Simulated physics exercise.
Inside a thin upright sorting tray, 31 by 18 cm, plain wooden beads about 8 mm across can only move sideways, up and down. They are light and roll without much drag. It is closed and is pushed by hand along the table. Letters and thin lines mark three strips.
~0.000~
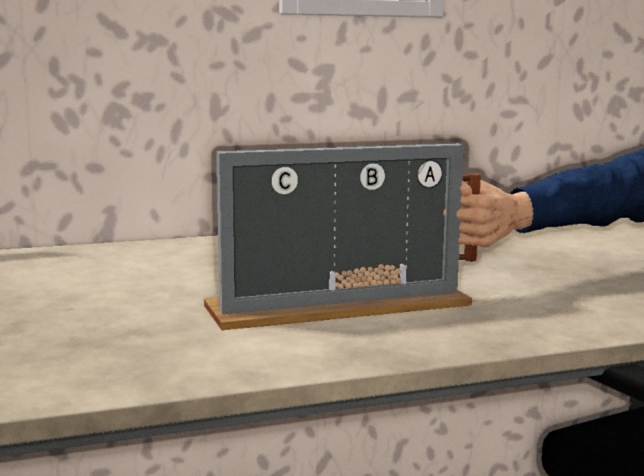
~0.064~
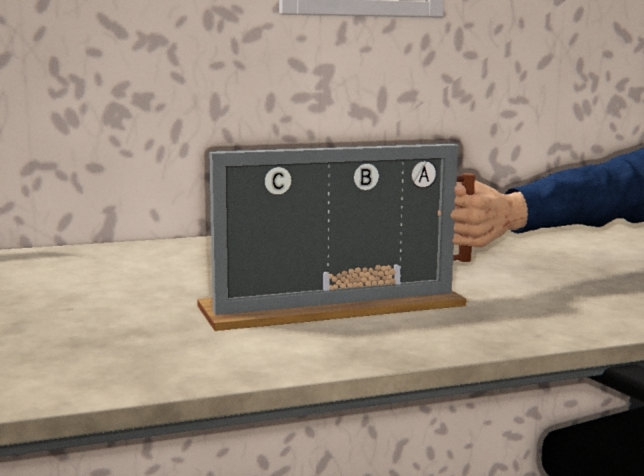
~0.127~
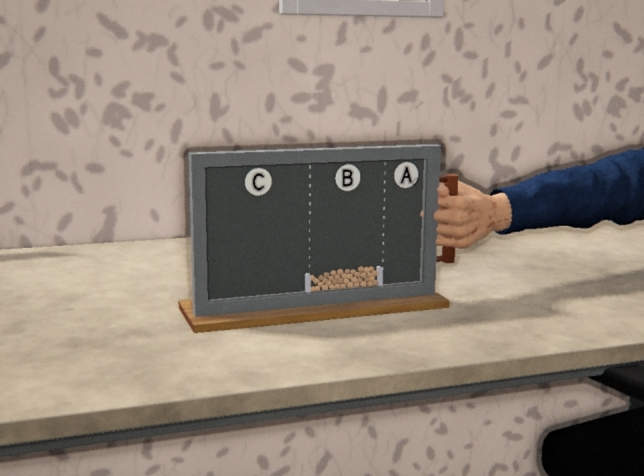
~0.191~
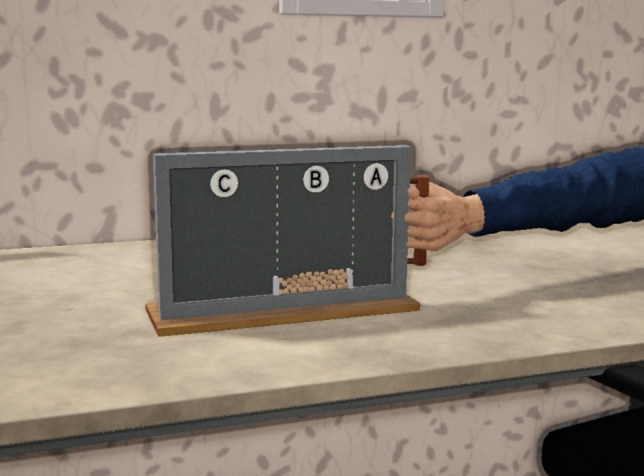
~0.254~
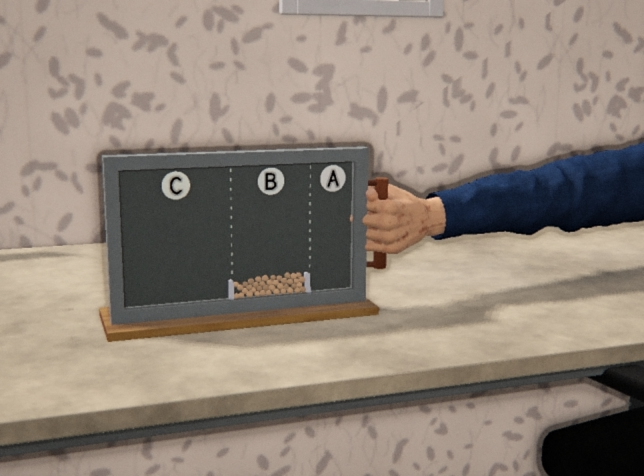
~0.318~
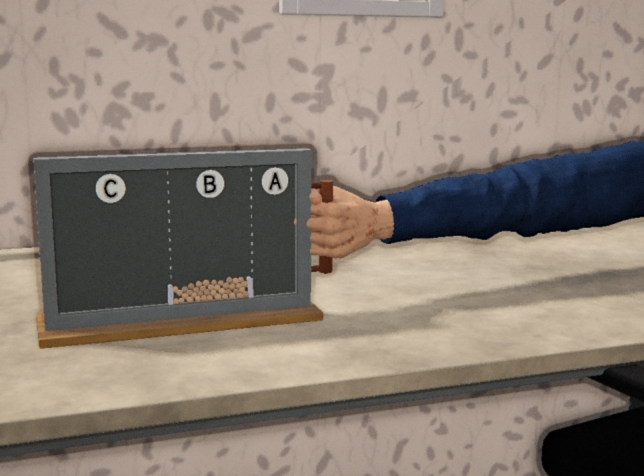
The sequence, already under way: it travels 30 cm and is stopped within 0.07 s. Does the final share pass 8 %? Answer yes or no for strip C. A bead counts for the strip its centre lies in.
C yes.
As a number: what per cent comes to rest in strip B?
Some 90 per cent.
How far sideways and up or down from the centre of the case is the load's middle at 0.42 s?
Some 3 cm right and 7 cm below.
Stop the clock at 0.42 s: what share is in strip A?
About 0 per cent.
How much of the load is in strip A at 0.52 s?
About 0 per cent.
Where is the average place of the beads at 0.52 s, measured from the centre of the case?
About 2 cm right and 7 cm below.
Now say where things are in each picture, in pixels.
The first picture shows at its start; about 40 beads; beads' middle (369, 277); highest (381, 267); A (430, 174), B (373, 177), C (285, 181).
In the second picture, 1 cm to the left; beads' middle (363, 278); highest (378, 268).
In the third picture, 3 cm to the left; beads' middle (345, 280); highest (361, 270); wall ends (379, 268), (308, 276).
In the fourth picture, 8 cm to the left; beads' middle (315, 282); highest (331, 272).
In the fifth picture, 14 cm to the left; beads' middle (271, 286); highest (287, 276).
In the sixth picture, 22 cm to the left; beads' middle (212, 291); highest (229, 280); A (275, 181), B (210, 184), C (111, 188).
After 0.42 s, it is 30 cm to the left; the beads' middle is 3 cm right of and 7 cm below the centre; B 100 %.
After 0.52 s, it is 30 cm to the left; the beads' middle is 2 cm right of and 7 cm below the centre; B 90 %, C 10 %.
After 0.67 s, it is 30 cm to the left; the beads' middle is 1 cm right of and 7 cm below the centre; B 90 %, C 10 %.
At rest by 1.5 s, it is 30 cm to the left; A 0 %, B 90 %, C 10 %.
